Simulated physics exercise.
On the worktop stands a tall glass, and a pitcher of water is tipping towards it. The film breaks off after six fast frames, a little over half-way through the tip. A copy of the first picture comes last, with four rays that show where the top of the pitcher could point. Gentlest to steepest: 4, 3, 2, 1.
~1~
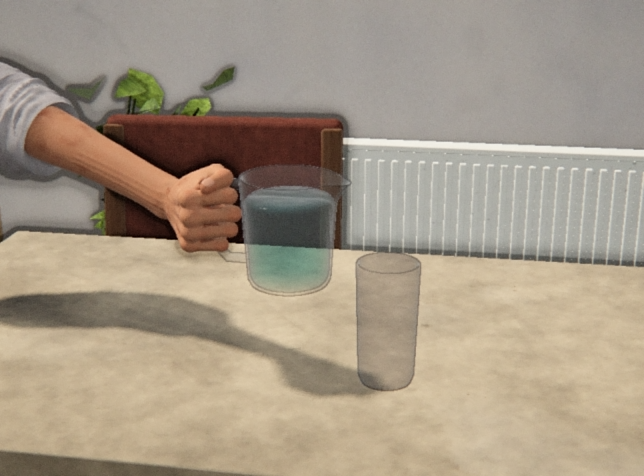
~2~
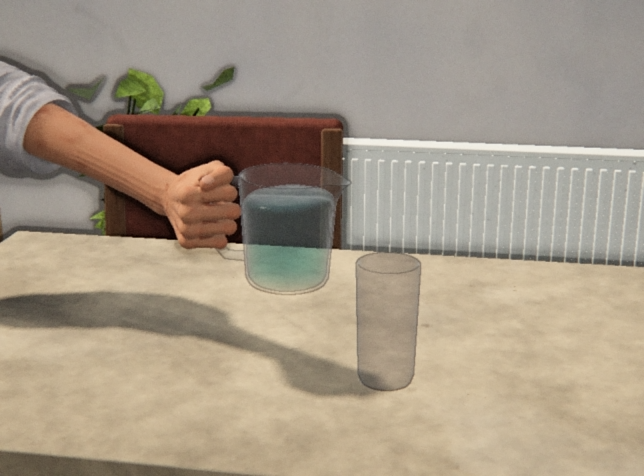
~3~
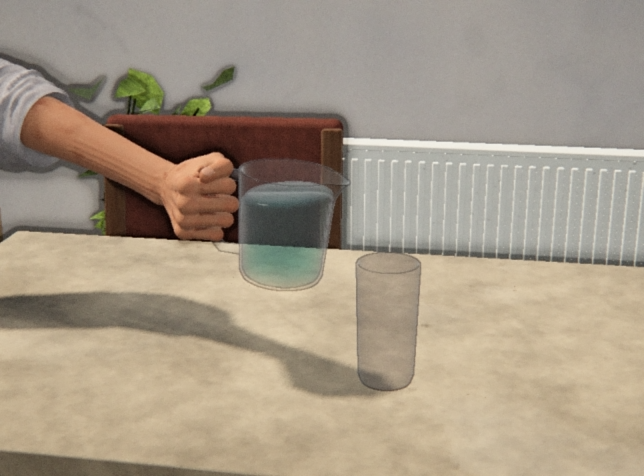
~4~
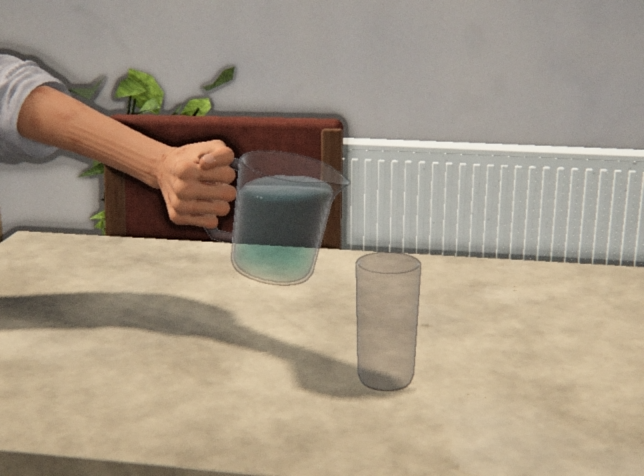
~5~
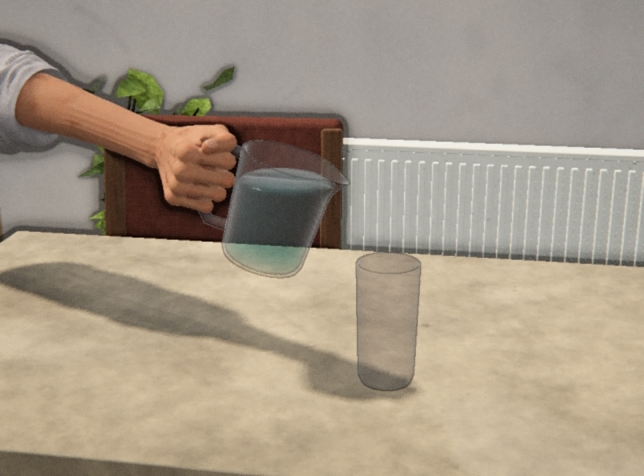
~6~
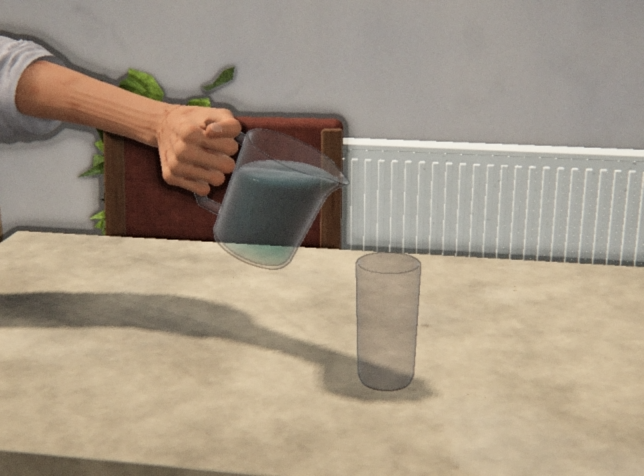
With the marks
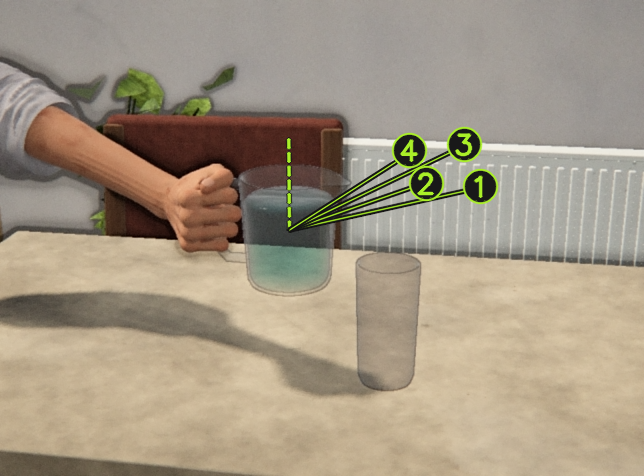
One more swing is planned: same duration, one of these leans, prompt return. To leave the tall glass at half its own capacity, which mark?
Go for 4.
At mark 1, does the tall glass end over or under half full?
Over half.
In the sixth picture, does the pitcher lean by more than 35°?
No.
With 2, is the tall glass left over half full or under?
Over.
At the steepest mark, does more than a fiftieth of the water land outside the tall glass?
Yes, it does.
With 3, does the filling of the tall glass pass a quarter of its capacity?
Yes, it does.
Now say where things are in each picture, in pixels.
Upright, lip at (349, 183); rim of the tall glass round (389, 262); nothing has left yet.
Upright, lip at (349, 183); nothing has left yet.
Tipped about 5°, lip at (349, 183); nothing has left yet.
Tipped about 10°, lip at (349, 183); nothing has left yet.
Tipped about 17°, lip at (348, 183); nothing has left yet.
Tipped about 24°, lip at (348, 182); nothing has left yet.
On the marked copy, 1 at (464, 191); 2 at (410, 188); 3 at (449, 152); 4 at (396, 162).
With 1, the tall glass ends with about 76 % of what it can hold; 18 % of the water is spilt.
With 2, the tall glass ends with about 74 % of what it can hold; 8 % of the water is spilt.
With 3, the tall glass ends with about 66 % of what it can hold.
With 4, the tall glass ends with about 49 % of what it can hold.
